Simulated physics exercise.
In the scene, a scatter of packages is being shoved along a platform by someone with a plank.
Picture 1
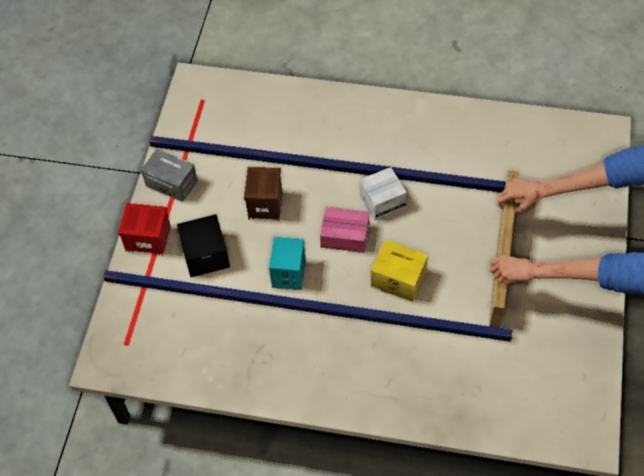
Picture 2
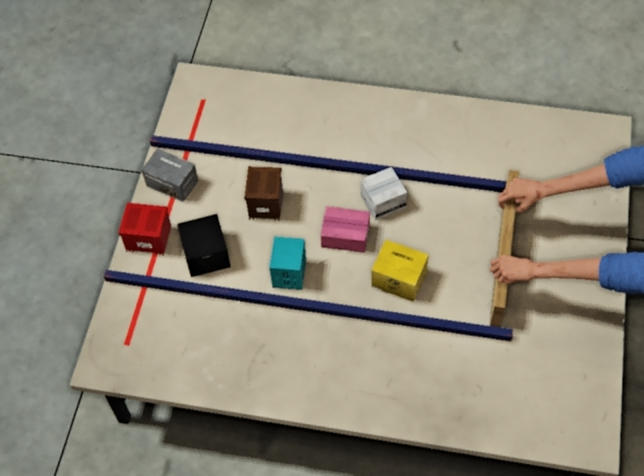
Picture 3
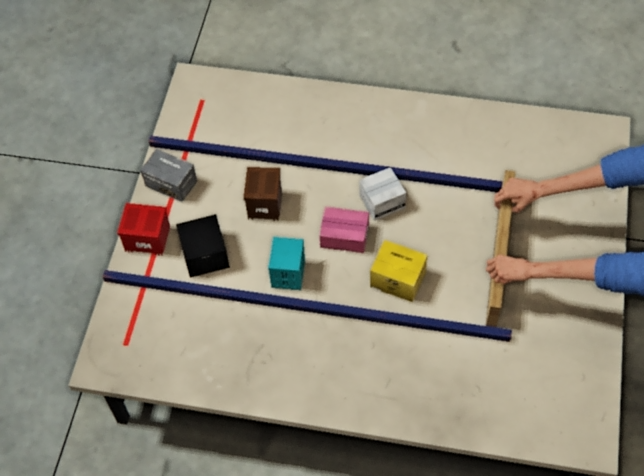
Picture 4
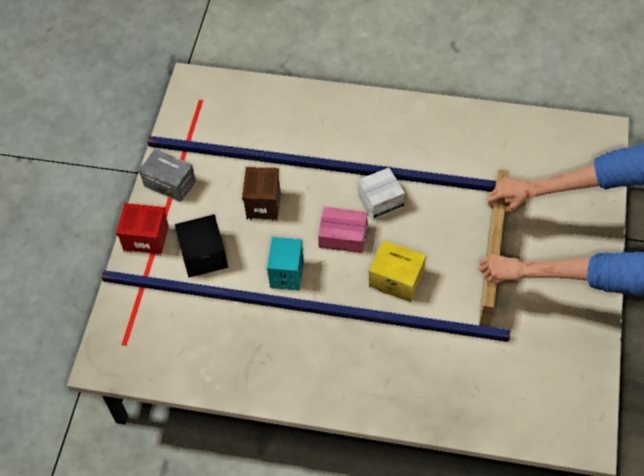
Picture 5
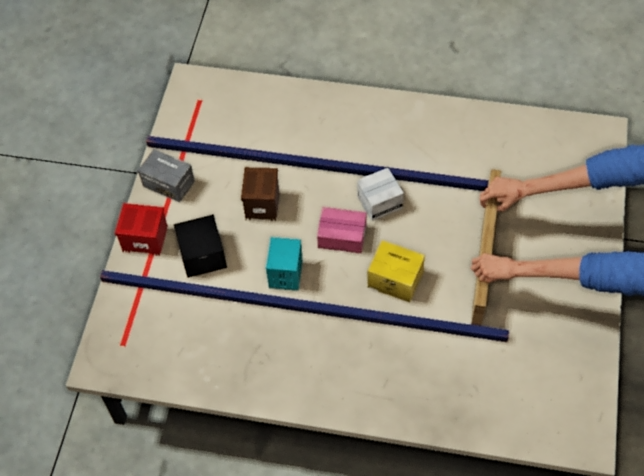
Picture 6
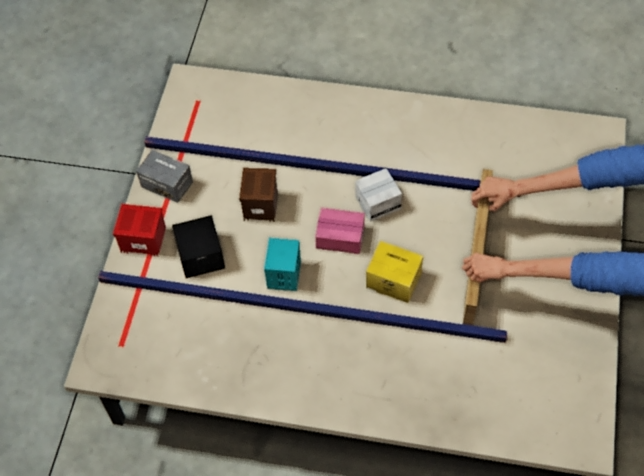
Two hands slide a wooden plank slightly left across a table toward scattered coloured boxes.
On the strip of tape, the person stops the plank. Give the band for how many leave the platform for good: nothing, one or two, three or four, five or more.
Band: Five or more.
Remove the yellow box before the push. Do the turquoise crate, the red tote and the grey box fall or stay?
Result - turquoise crate: It stays aboard; red tote: It comes off; grey box: It comes off.
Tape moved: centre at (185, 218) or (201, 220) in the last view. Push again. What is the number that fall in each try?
The first try gives 3, the second gives 3.
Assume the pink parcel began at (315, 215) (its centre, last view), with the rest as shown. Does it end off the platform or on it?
Note: Pink parcel is safe.
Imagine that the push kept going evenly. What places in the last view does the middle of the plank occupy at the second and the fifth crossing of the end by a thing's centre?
Its middle is near (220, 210) and then near (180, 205).
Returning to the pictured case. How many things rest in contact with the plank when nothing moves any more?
Number in contact with it: 3.
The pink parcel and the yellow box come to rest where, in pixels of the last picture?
Taking them in turn, first comes (141, 203), then (128, 238).
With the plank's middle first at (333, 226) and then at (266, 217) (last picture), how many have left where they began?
In order, the tallies are 4 and 7.
Soon after, none off yet; red tote at rest near (141, 230); grey box at rest near (165, 176); black crate at rest near (199, 247).
After that, none off yet; red tote displaced a little near (125, 228); grey box at rest near (165, 176); black crate displaced about its own width near (164, 239).
In the end, the number that fall off is five or more; gone, turquoise crate, brown tote, black crate, grey box and red tote.
